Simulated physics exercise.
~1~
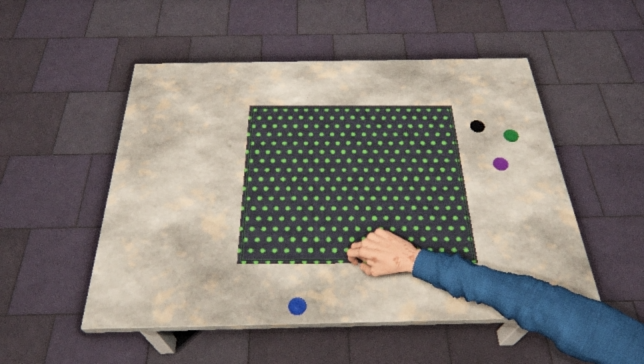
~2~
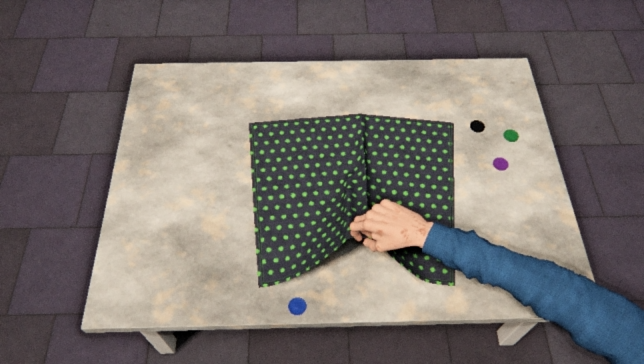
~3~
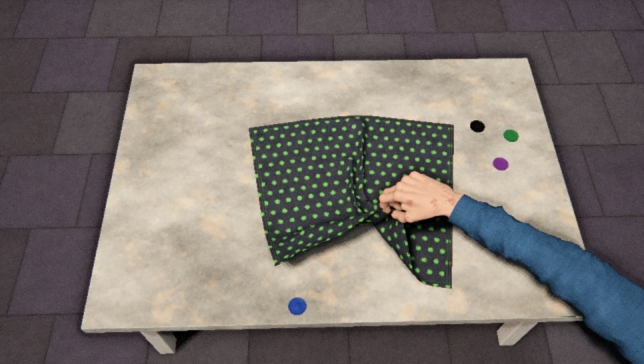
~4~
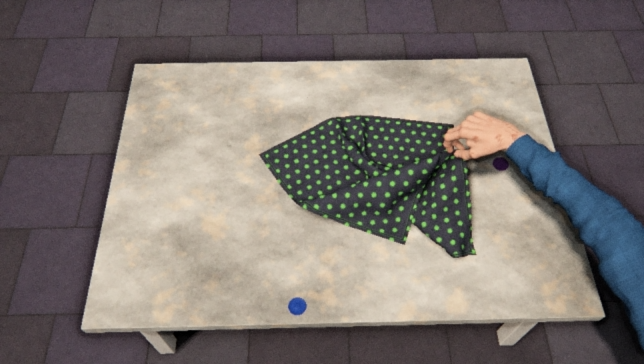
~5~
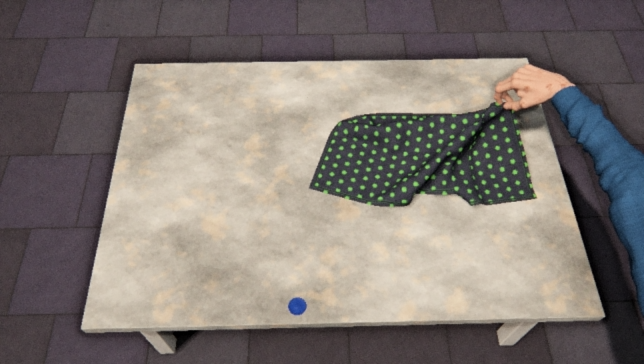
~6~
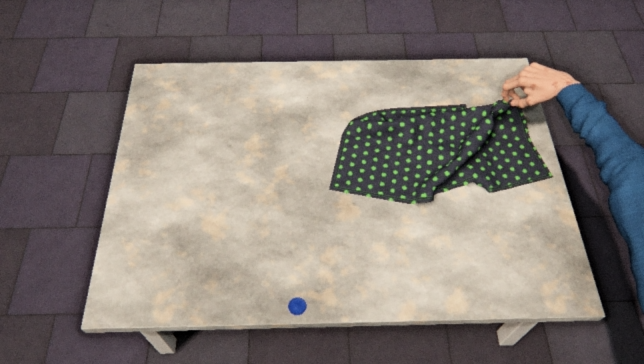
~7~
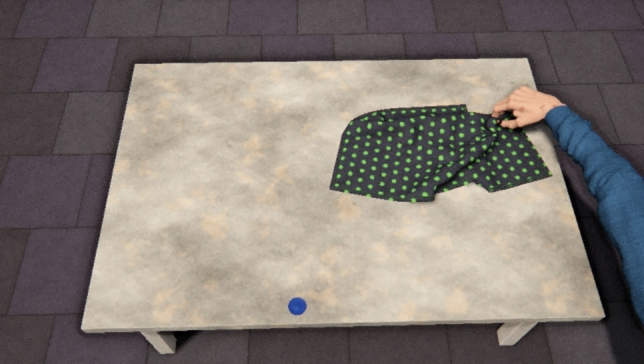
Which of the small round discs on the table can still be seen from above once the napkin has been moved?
Only the blue disc near the front edge can still be seen. The purple, green and black ones ended up hidden under the napkin.
